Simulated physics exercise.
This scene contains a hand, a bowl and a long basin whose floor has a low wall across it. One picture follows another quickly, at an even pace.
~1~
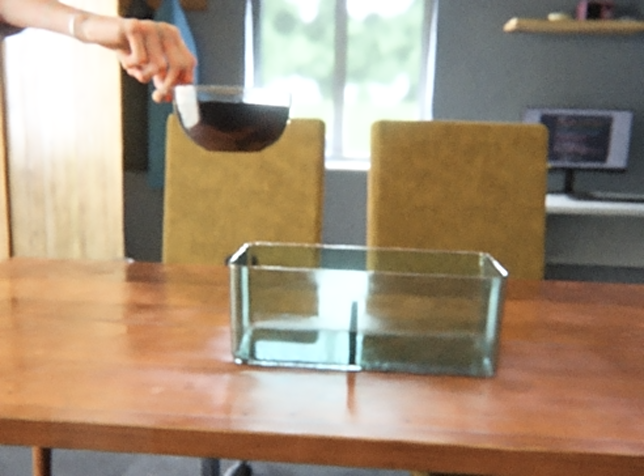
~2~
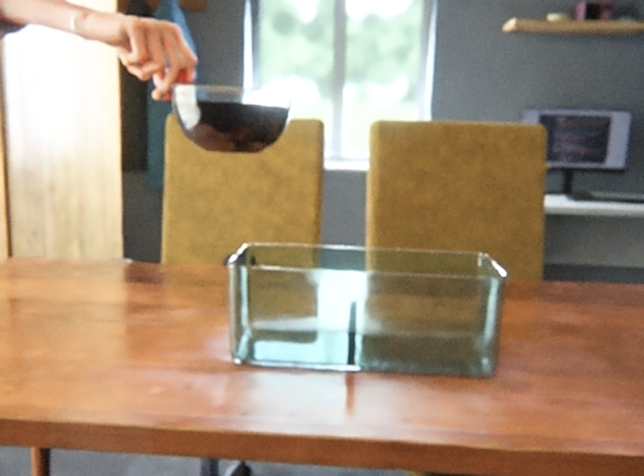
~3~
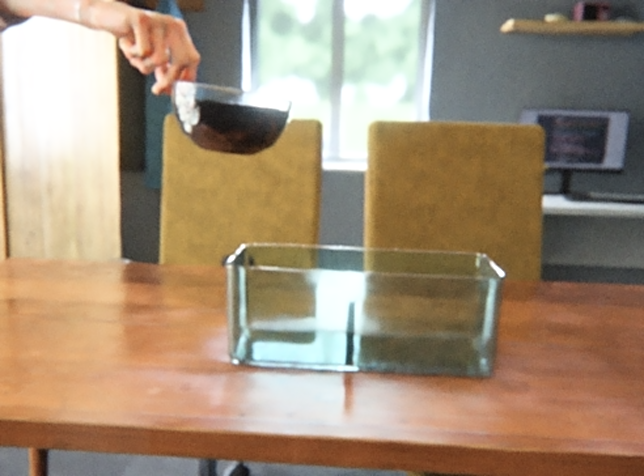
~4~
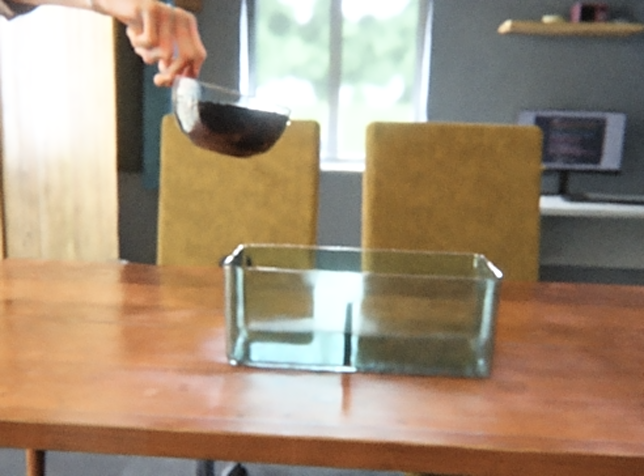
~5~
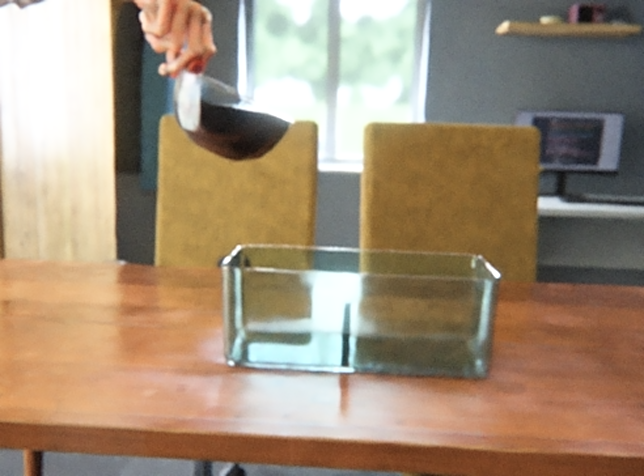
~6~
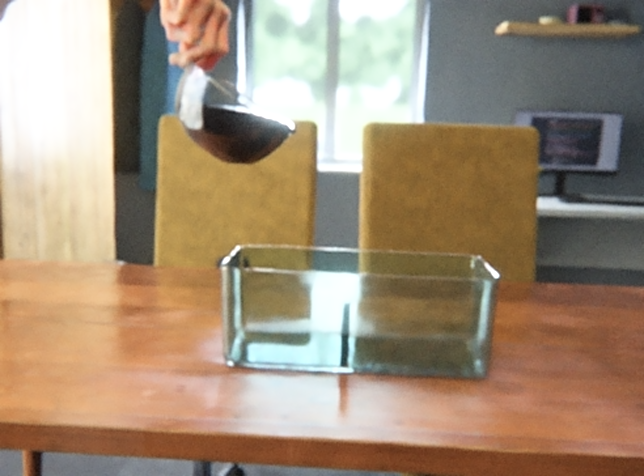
Hand tilting a glass bowl of dark liquid steadily to the right above a long clear basin on a wooden table.
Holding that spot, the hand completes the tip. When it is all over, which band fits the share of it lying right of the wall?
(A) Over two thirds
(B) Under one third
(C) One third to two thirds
Under one third (B).
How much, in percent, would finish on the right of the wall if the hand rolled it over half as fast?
It comes to 35 per cent or so.
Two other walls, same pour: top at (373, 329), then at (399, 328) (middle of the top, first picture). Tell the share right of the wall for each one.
The first one comes to 30 percent, while the second comes to 25 percent.
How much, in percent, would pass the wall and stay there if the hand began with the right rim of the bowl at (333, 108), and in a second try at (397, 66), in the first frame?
In order, roughly 60 percent and 80 percent.
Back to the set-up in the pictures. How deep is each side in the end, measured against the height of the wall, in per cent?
60 left, 10 right, give or take.
A moment on, the bowl is tipped on its side and 15 per cent is still to pour, 24 is left of the wall and 2 right of it.
Next, the bowl is tipped right over and 1 per cent is still to pour, 81 is left of the wall and 11 right of it.
Then the bowl is tipped right over and 0 per cent is still to pour, 75 is left of the wall and 16 right of it.
Later the bowl is tipped right over and 0 per cent is still to pour, 75 is left of the wall and 17 right of it.
In the end 75 per cent lies left of the wall, 18 right of it and 7 outside.
